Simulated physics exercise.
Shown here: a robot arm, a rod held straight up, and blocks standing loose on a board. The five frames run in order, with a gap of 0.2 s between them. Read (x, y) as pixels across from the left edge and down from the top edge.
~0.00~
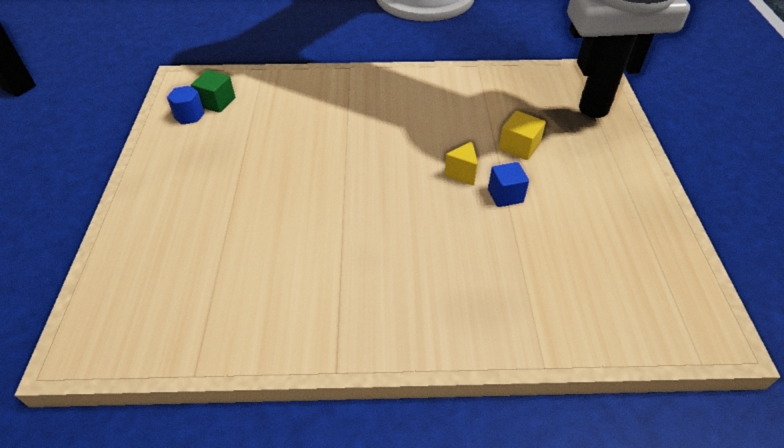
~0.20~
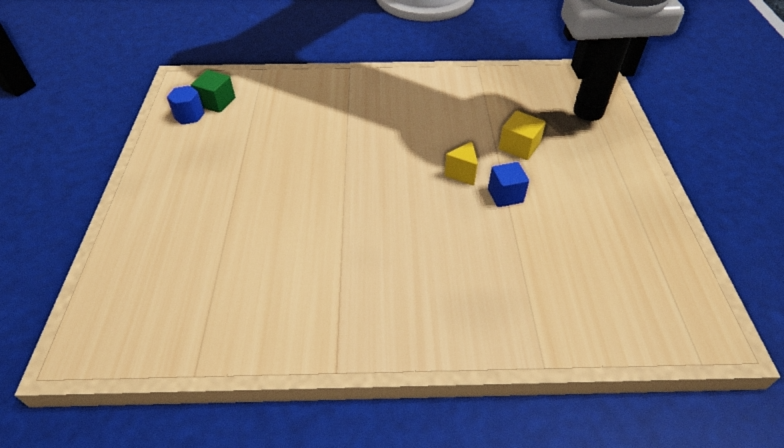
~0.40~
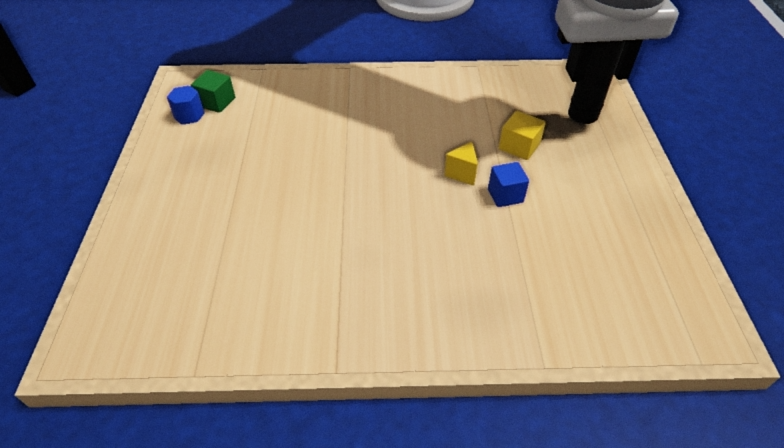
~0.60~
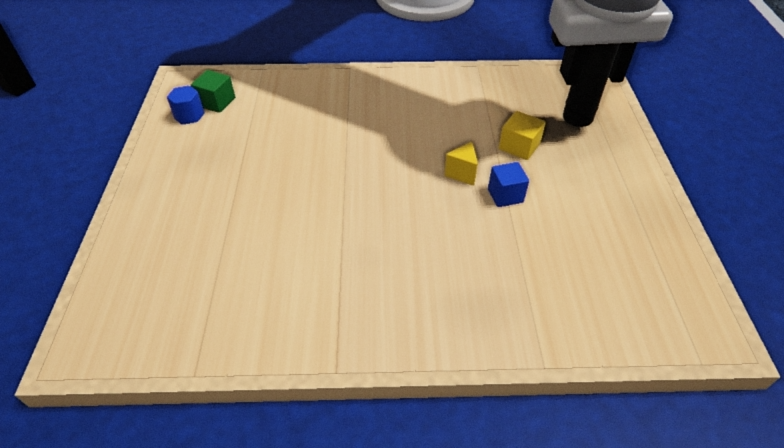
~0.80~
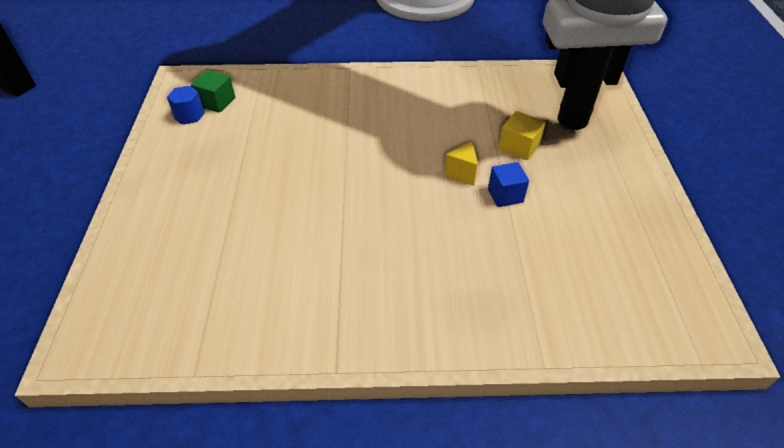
A robot arm holds a black rod upright over the far right of a pale wooden board on a blue surface, seen from above at an angle. Two yellow blocks and a blue one sit right of centre, while a green block and another blue one stand close together at the far left. The rod shifts slightly left and nearer, the blocks and view staying still.
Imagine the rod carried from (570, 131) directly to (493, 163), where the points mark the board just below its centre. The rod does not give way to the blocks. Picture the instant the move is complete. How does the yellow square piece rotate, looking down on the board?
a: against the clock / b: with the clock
(b)
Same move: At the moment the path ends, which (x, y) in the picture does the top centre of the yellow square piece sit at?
The answer is (465, 131).
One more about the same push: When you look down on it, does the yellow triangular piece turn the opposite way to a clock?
I believe so.
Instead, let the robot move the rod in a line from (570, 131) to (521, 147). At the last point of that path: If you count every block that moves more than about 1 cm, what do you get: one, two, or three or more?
One moves.
What follows on the original path. One third of the way, rod (546, 132); yellow square piece (514, 126).
Two thirds of the way, rod (521, 142); yellow square piece (487, 130), turned 35° clockwise.
At the end, rod (495, 153); yellow triangular piece (460, 153), turned 35° anticlockwise; blue square piece not moved; yellow square piece (465, 131), turned 80° clockwise.
